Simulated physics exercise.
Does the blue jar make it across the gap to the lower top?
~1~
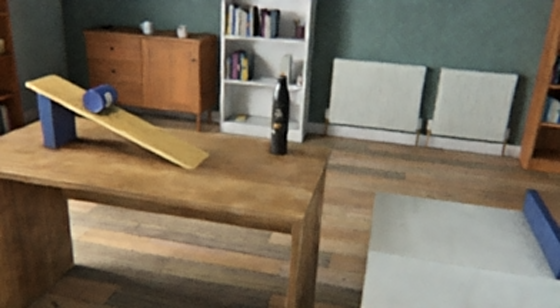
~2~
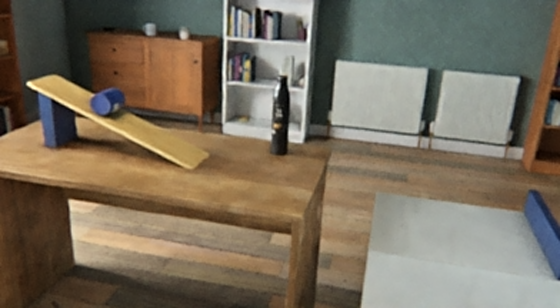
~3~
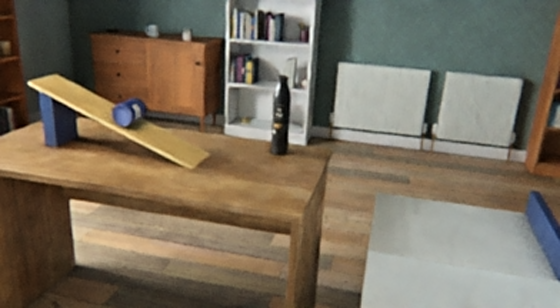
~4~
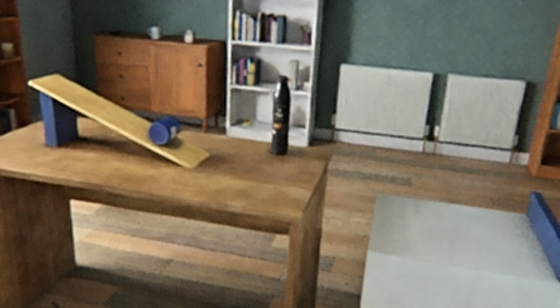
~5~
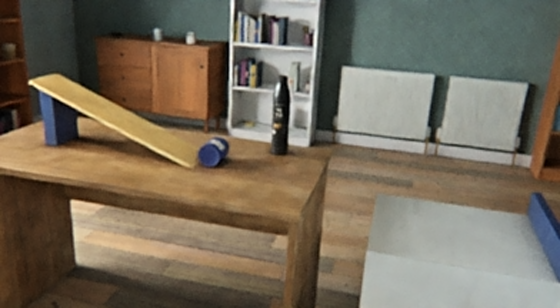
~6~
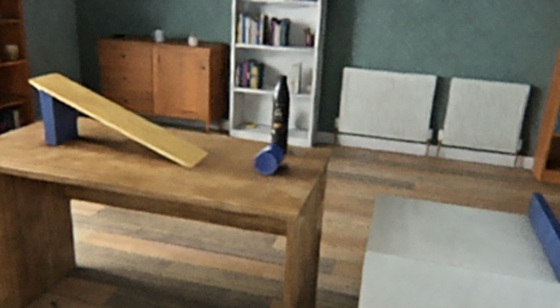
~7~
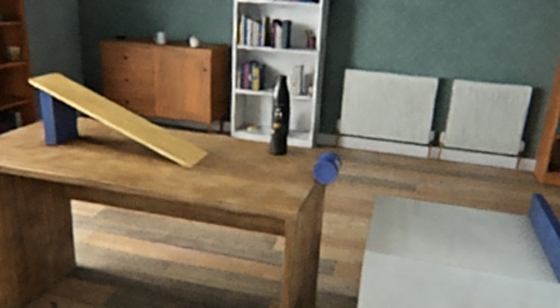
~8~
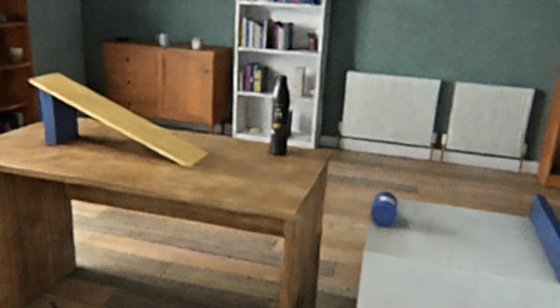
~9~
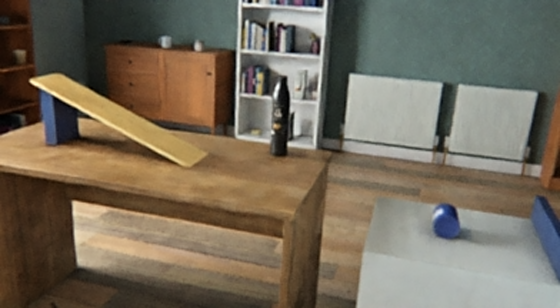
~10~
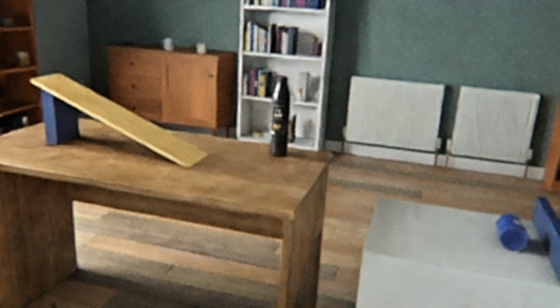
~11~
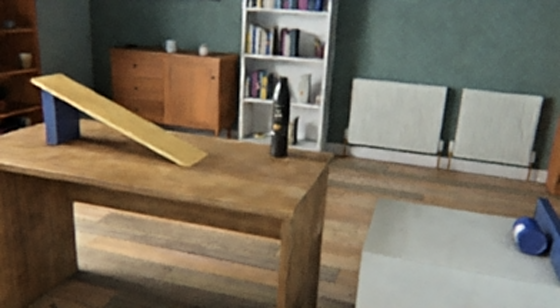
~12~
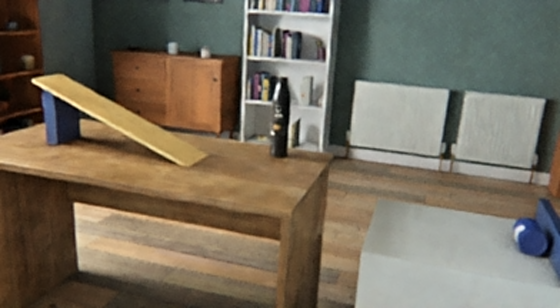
Yes, the blue jar clears the gap and lands on the lower pale top. It ends up resting there on its side near the blue batten.
